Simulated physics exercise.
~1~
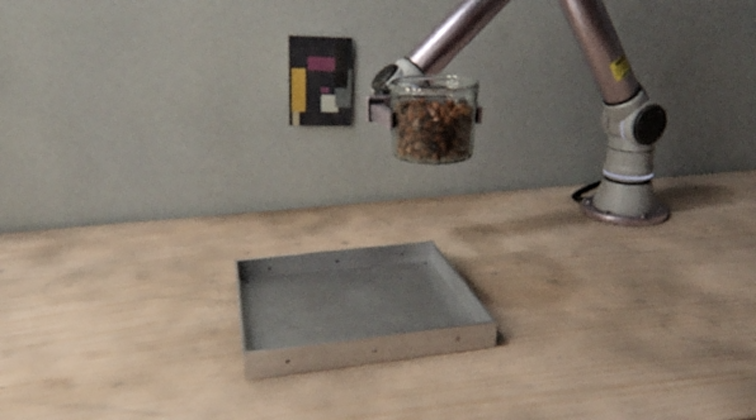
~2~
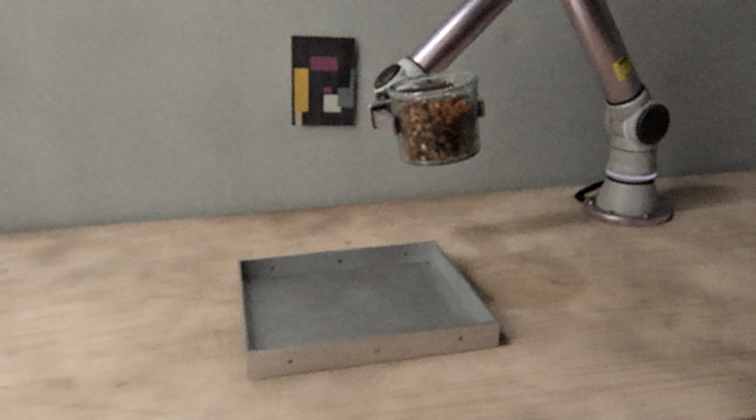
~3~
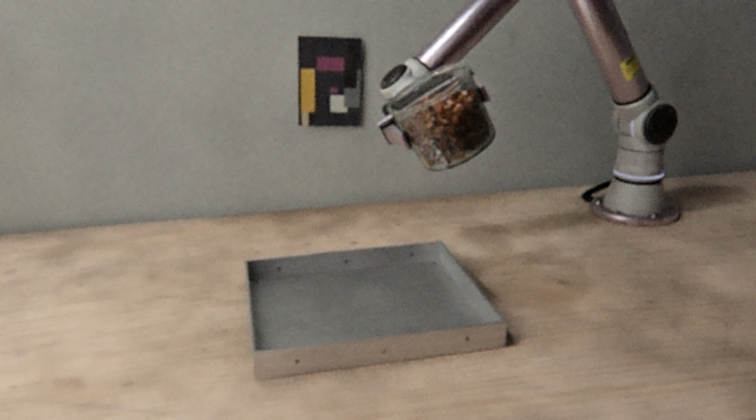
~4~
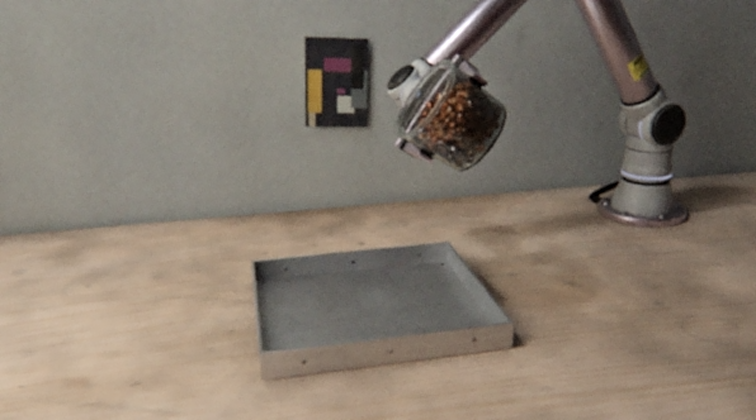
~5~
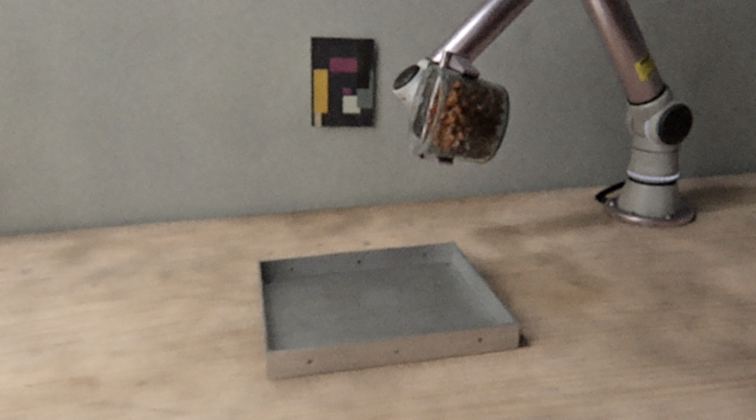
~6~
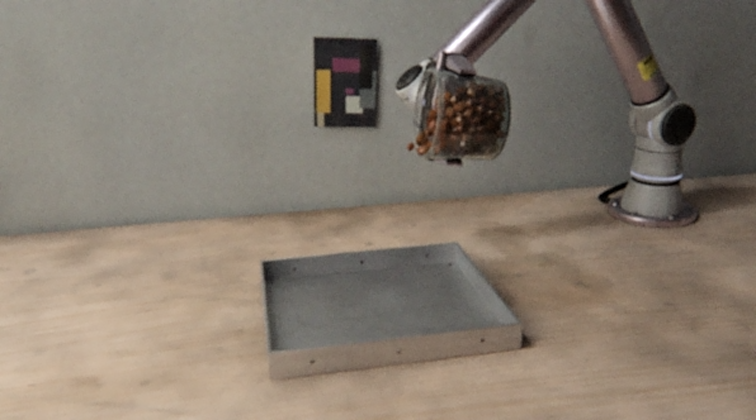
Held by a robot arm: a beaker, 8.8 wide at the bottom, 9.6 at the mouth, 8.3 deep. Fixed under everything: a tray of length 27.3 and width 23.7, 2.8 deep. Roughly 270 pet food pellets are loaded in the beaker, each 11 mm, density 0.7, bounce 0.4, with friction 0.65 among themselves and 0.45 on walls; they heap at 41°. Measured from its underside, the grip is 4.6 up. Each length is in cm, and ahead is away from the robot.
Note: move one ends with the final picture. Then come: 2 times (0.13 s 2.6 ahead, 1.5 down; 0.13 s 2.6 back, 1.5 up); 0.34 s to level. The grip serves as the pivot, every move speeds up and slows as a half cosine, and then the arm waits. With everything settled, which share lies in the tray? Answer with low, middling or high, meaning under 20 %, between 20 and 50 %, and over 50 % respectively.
Middling.
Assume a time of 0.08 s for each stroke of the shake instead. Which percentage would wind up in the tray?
In that case some 40 per cent.
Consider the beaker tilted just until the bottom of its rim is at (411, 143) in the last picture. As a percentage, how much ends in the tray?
Some 5 per cent.
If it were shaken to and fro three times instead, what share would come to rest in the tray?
That share would be near 35 percent.
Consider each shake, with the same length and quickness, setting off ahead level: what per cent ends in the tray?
It comes to near 40 percent.
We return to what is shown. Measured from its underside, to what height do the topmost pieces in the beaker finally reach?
Height at rest: Approx. 8.0 cm.
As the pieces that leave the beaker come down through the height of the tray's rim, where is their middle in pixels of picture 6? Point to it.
Close to pixel (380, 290).
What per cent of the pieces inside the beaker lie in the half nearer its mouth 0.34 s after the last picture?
That share comes to roughly 40 percent.
Then, 0.34 s after the last picture, tilted 82° forward, highest piece 25 above the table; 225 in the beaker, 26 in the tray, 19 in flight or on a rim.
Then, 0.69 s after the last picture, tilted 42° forward, highest piece 25 above the table; 200 in the beaker, 68 in the tray, 2 in flight or on a rim.
Then, 1.06 s after the last picture, level, highest piece 28 above the table; 200 in the beaker, 70 in the tray.
Then, 2.11 s after the last picture, level, highest piece 28 above the table; 200 in the beaker, 70 in the tray.
Final count, 200 in the beaker, 70 in the tray. That is 26 % in the tray.
